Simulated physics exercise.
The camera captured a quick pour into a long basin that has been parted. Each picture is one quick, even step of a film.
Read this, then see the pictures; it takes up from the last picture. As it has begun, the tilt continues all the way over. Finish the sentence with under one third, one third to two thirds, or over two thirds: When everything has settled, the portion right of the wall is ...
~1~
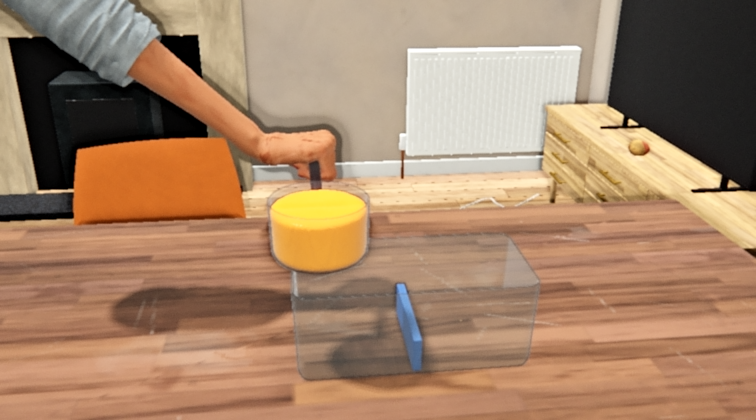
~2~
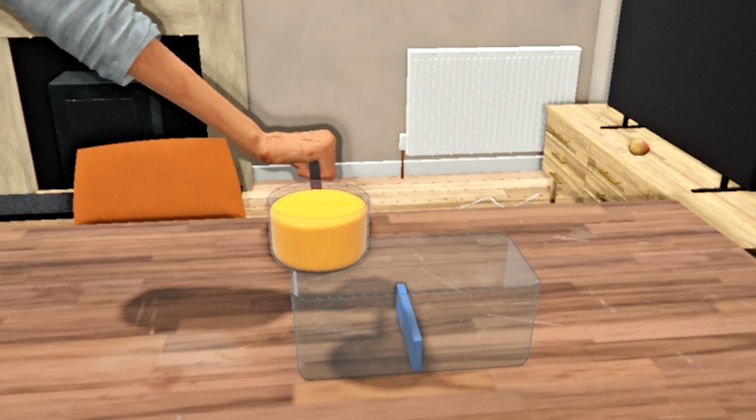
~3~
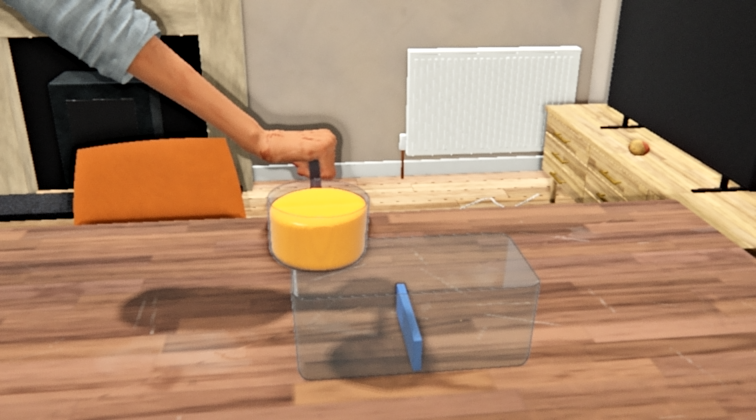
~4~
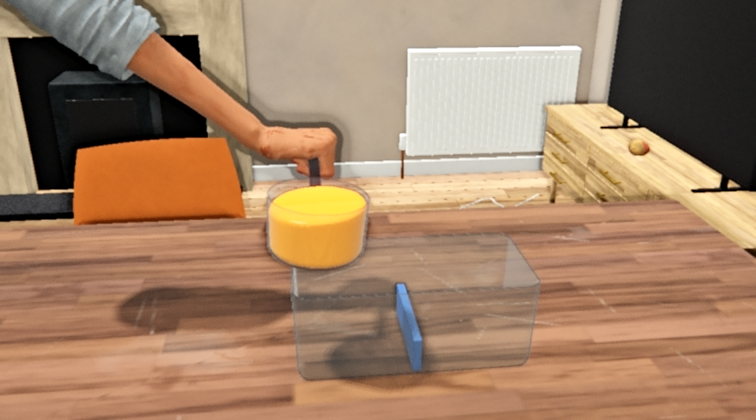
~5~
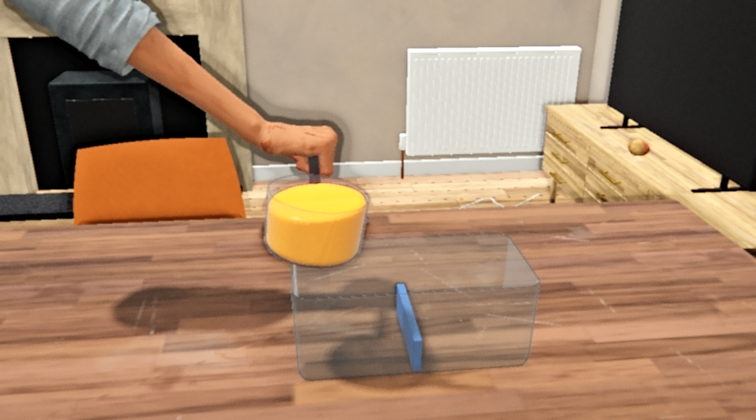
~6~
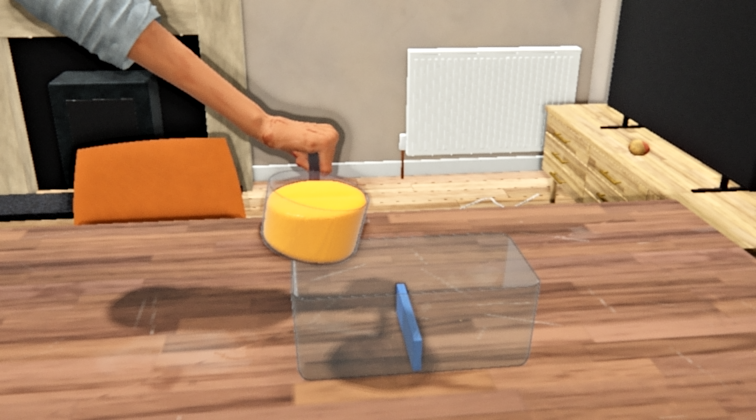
When everything has settled, the portion right of the wall is over two thirds.
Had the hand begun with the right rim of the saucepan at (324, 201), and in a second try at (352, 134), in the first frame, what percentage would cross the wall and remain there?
Close to 40 in a hundred, then close to 90 in a hundred.
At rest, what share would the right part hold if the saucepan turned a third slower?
It comes to around 90 per cent.
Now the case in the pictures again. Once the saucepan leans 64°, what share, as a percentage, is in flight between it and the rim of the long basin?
That works out near 25 percent.
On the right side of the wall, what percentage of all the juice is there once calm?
I'd estimate around 90 per cent.
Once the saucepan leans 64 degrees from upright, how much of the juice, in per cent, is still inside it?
Near 70 percent is still in there.
A moment on, the saucepan is tipped part way and 68 per cent is still to pour, 3 is left of the wall and 3 right of it.
Next, the saucepan is tipped on its side and 17 per cent is still to pour, 3 is left of the wall and 57 right of it.
Then the saucepan is tipped on its side and 3 per cent is still to pour, 7 is left of the wall and 86 right of it.
Later the saucepan is tipped on its side and 1 per cent is still to pour, 8 is left of the wall and 91 right of it.
Finally, 9 per cent lies left of the wall, 91 right of it and 0 outside.
